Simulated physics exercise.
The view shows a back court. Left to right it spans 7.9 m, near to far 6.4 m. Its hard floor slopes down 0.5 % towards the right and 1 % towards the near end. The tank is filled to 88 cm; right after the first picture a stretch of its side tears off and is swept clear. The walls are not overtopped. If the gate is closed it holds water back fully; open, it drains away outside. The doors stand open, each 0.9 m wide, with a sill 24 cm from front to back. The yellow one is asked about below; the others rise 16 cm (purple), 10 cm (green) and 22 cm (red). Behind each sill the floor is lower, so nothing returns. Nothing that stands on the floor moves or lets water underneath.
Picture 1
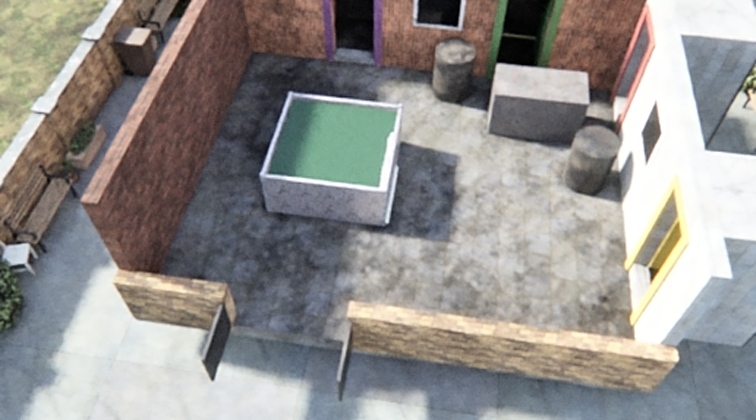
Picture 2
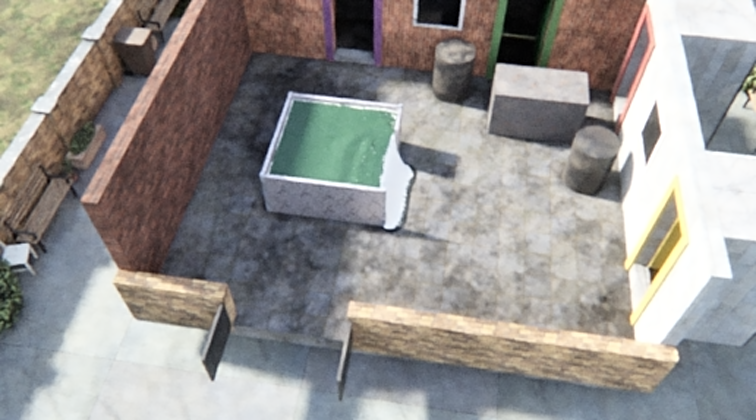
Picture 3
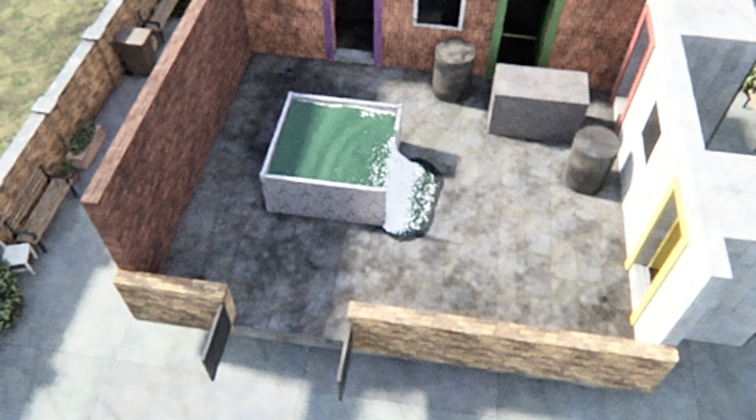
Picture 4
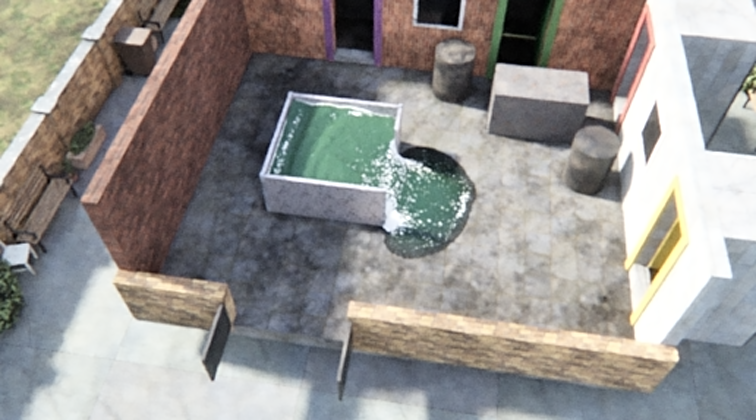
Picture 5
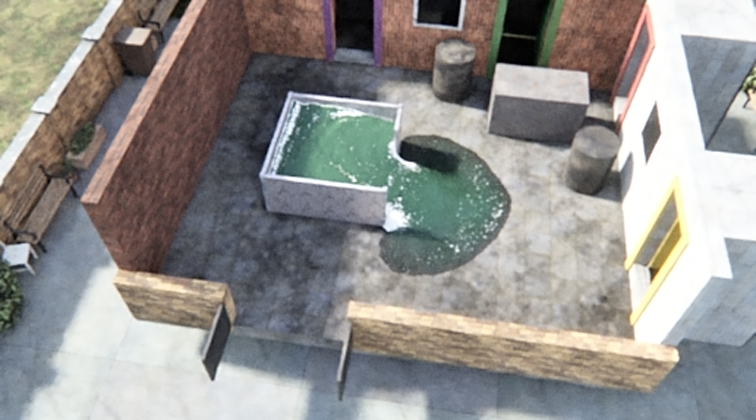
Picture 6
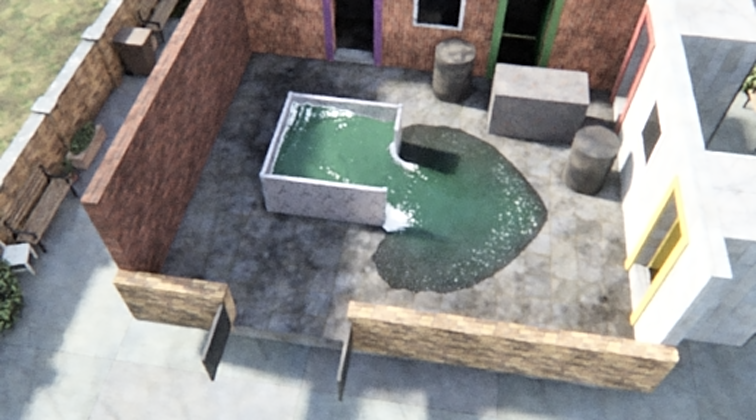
Green water bursts from the right side of a square tank and spreads across the courtyard floor.
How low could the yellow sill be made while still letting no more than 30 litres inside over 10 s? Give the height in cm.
At least 27 cm or so.
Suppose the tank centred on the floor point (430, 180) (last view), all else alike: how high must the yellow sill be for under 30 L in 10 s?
Then roughly 28 cm.
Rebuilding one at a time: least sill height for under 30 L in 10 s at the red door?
Roughly 10.0 cm at red.
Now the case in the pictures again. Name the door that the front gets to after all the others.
It is the purple one.
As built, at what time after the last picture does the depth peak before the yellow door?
Near 2.4 s.
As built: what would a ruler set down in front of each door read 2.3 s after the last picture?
In cm: Purple 0, green 2, yellow 33, red 12.
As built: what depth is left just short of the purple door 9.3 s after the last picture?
Roughly 2.5 cm deep.
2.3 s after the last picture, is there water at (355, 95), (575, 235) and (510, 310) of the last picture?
In turn: Still dry, under water, under water.
Then, 0.7 s after the last picture water covers 40 % of the floor, deepest (42 cm) near (397, 208); 25 cm at the yellow door, 0 litres in over its 24 cm sill.
Then, 2.3 s after the last picture water covers 45 % of the floor, deepest (41 cm) near (629, 368); 33 cm at the yellow door, 32 litres in over its 24 cm sill.
Then, 9.3 s after the last picture water covers 95 % of the floor, deepest (16 cm) near (629, 368); 10 cm at the yellow door, 52 litres in over its 24 cm sill.
At the yellow door as built, the water peaked near 33 cm, 2.3 s after the last picture.
Run again over the same 10 s with other heights there, 74 litres in over 22 cm, 14 litres over 29.5 cm. The limit of 30 litres is kept from about 27 cm up.
